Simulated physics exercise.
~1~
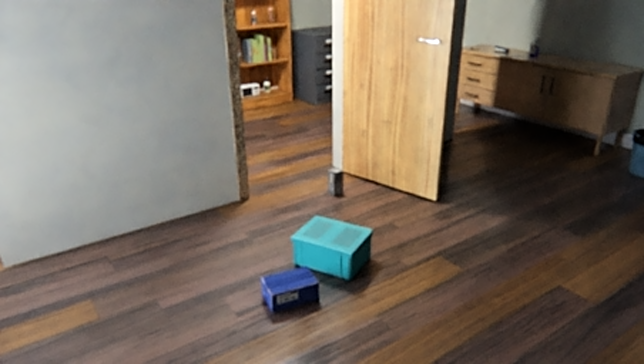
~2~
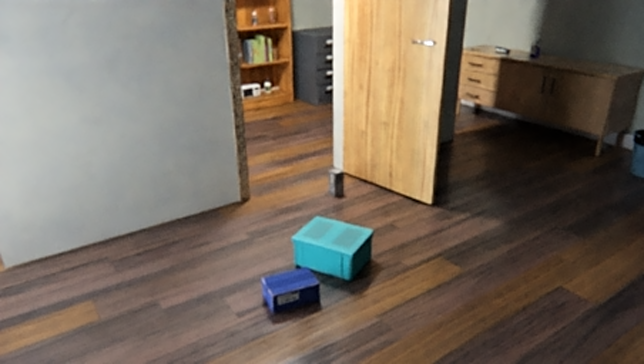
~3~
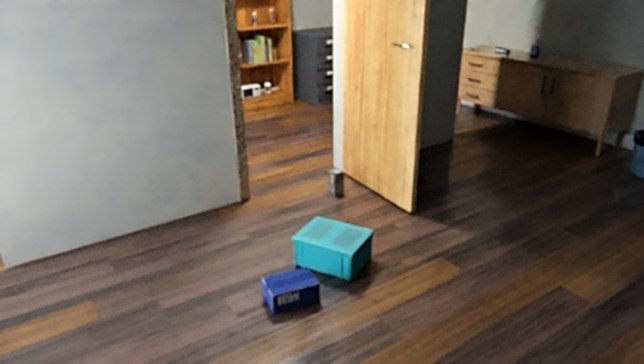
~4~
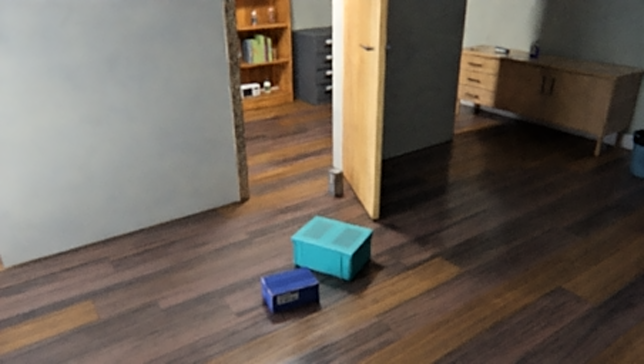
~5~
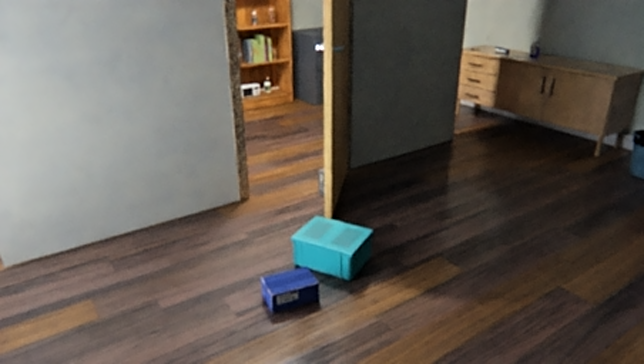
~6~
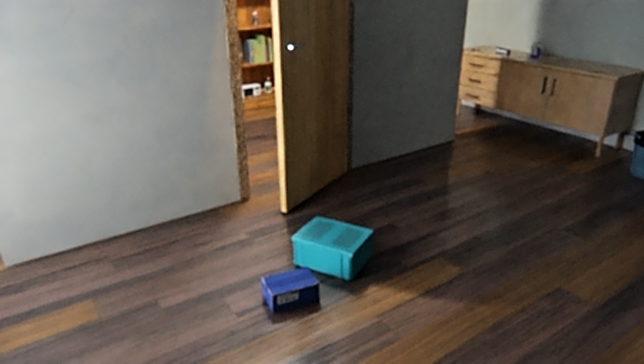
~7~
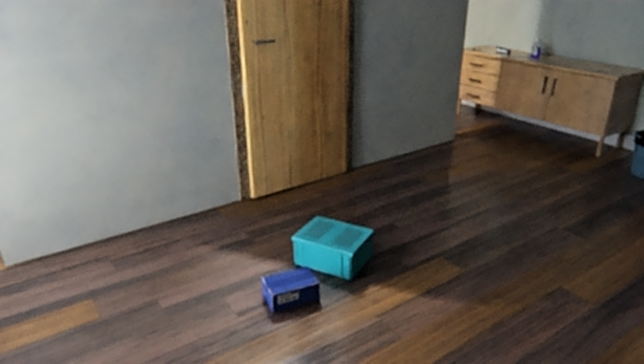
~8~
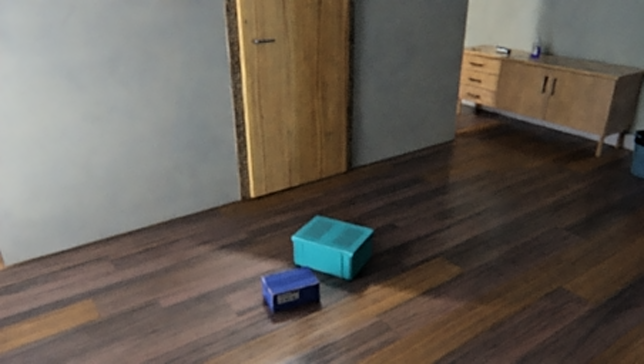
We see a wooden door standing open in a grey-walled room, with turquoise and blue boxes on the floor. The door swings left toward its frame, a small grey object at the doorway shifts left and disappears behind it, and the door ends closed, both boxes unmoved.
